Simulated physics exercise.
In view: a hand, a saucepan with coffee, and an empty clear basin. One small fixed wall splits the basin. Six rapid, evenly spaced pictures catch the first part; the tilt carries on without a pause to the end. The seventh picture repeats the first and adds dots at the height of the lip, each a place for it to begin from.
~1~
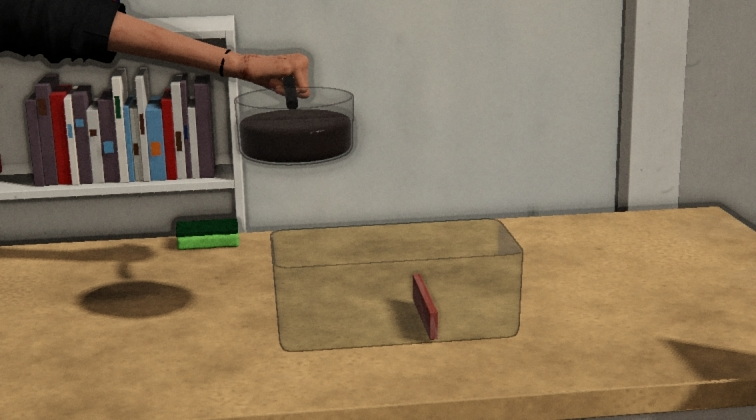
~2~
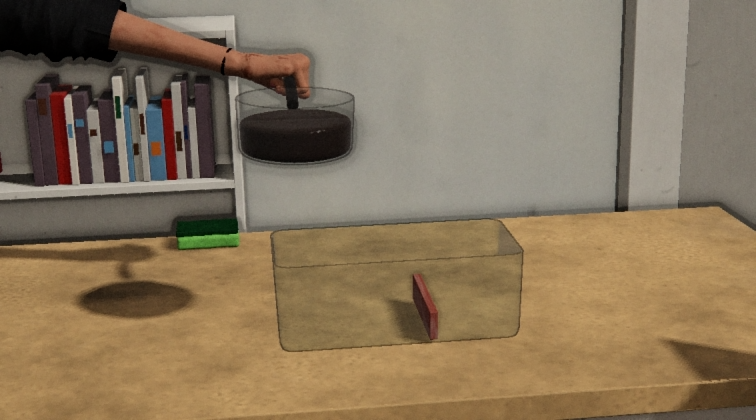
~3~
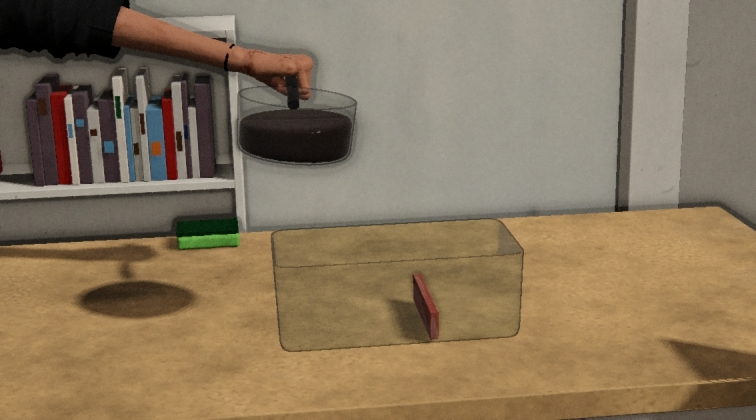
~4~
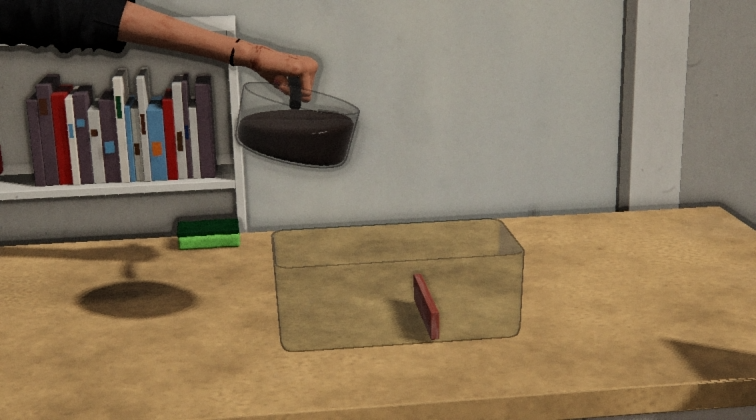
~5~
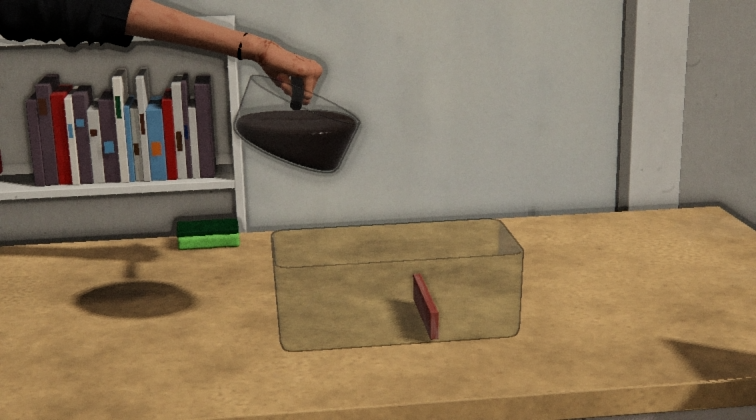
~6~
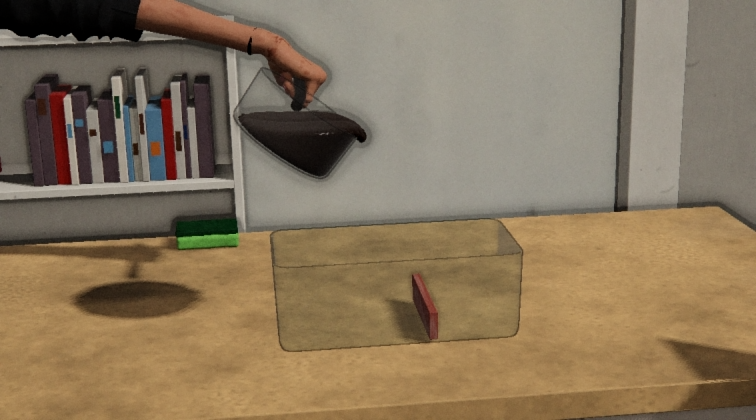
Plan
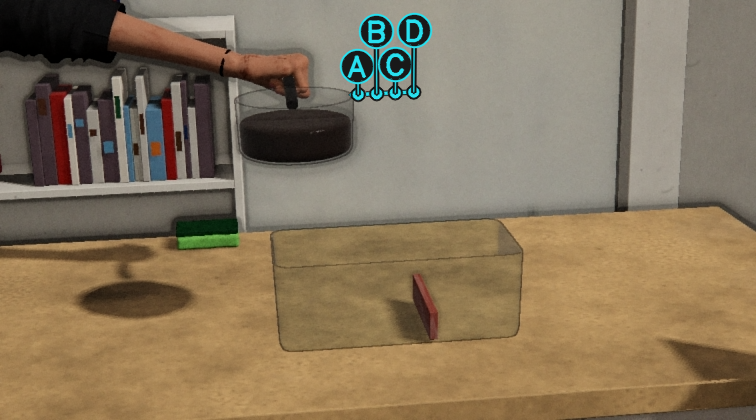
A bare forearm with a dark sleeve and wristband reaches in from the upper left, holding a clear saucepan of dark coffee before a grey wall and bookshelf, seen from a fixed, slightly raised view. Below, a clear, empty basin stands on a tan tabletop, with a small red slab seen through it and a green block behind, left. The hand holds the pan level, then tilts it steadily rightward until coffee just crosses its lip.
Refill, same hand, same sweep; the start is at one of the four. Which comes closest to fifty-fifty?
B works best here.
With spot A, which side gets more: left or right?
The left one.
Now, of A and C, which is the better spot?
It is C.
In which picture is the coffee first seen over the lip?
In picture 6.
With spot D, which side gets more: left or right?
More ends on the right.
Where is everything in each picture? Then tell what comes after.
In the first frame, upright, lip at (351, 94); basin from (280, 350) to (519, 334); top of the wall at (425, 292); nothing has left yet.
In the second frame, upright, lip at (352, 96); nothing has left yet.
In the third frame, tipped about 7°, lip at (354, 101); nothing has left yet.
In the fourth frame, tipped about 15°, lip at (357, 109); nothing has left yet.
In the fifth frame, tipped about 25°, lip at (358, 120); nothing has left yet.
In the sixth frame, tipped about 37°, lip at (357, 133); coffee is over the lip, down to (361, 139).
On the marked copy, A at (358, 94); B at (376, 93); C at (395, 92); D at (413, 92).
If A is chosen, about 78 % ends left of the wall and 21 % right of it.
If B is chosen, about 53 % ends left of the wall and 46 % right of it.
If C is chosen, about 35 % ends left of the wall and 64 % right of it.
If D is chosen, about 17 % ends left of the wall and 82 % right of it.
